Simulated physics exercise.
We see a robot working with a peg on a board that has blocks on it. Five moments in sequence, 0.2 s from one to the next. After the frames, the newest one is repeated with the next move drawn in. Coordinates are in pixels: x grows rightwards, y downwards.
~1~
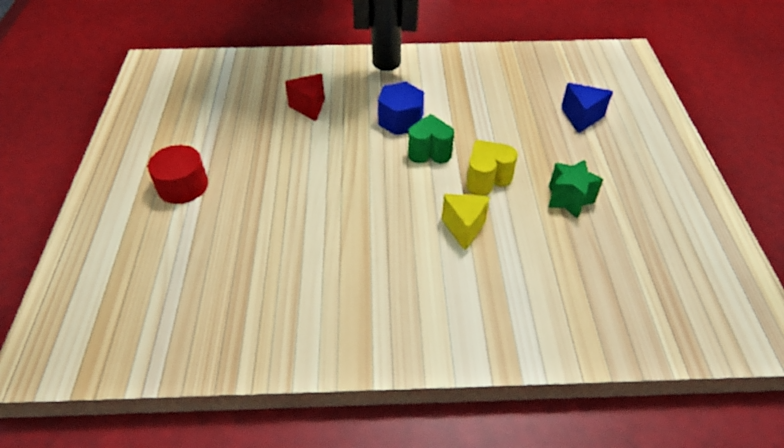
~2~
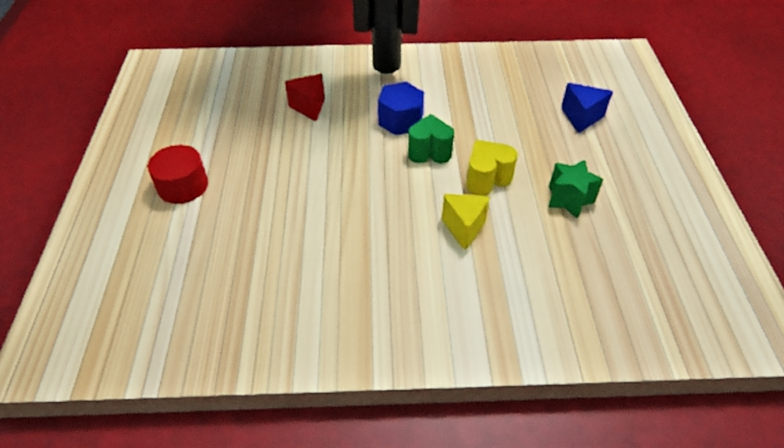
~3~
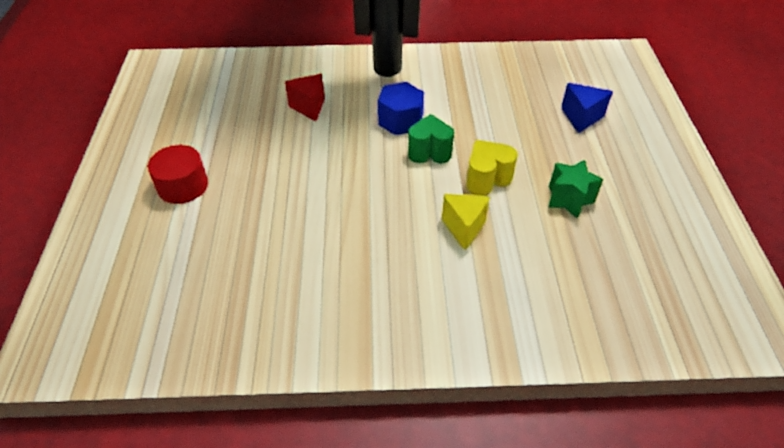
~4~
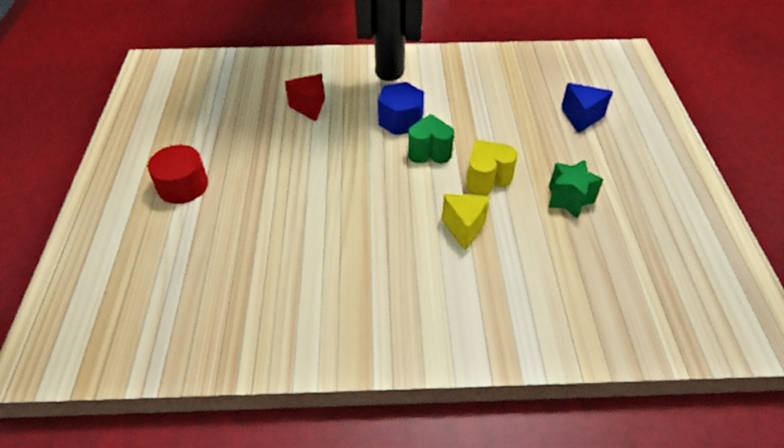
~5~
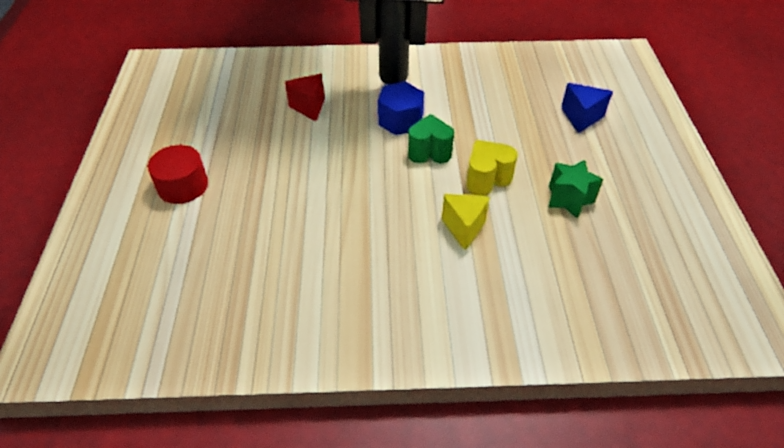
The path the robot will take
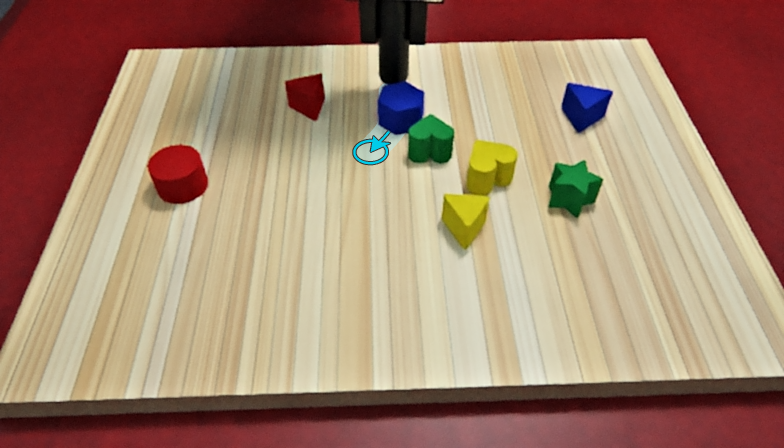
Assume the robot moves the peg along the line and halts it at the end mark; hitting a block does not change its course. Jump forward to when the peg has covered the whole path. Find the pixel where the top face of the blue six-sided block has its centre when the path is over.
Its top face will be centred at roughly (404, 146).
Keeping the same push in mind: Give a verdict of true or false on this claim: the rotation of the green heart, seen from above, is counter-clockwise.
Verdict: True.
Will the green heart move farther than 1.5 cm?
I'd say yes.
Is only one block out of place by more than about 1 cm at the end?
I'd say no.
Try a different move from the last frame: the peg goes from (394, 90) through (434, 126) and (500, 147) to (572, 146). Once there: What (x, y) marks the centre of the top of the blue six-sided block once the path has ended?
I'd say the blue six-sided block ends with its top centre at (409, 119).
The drawn path runs from (394, 90) over (394, 111) and (389, 132) to (371, 152).
The first path, step by step. One third of the way, peg (394, 99); blue six-sided block (404, 110); green heart (433, 130).
Two thirds of the way, peg (388, 120); blue six-sided block (406, 132), turned 25° anticlockwise; green heart (446, 145), turned 25° anticlockwise.
At the end, peg (370, 139); red triangular block not moved; blue six-sided block (404, 146), turned 65° anticlockwise; green heart (448, 146), turned 30° anticlockwise.
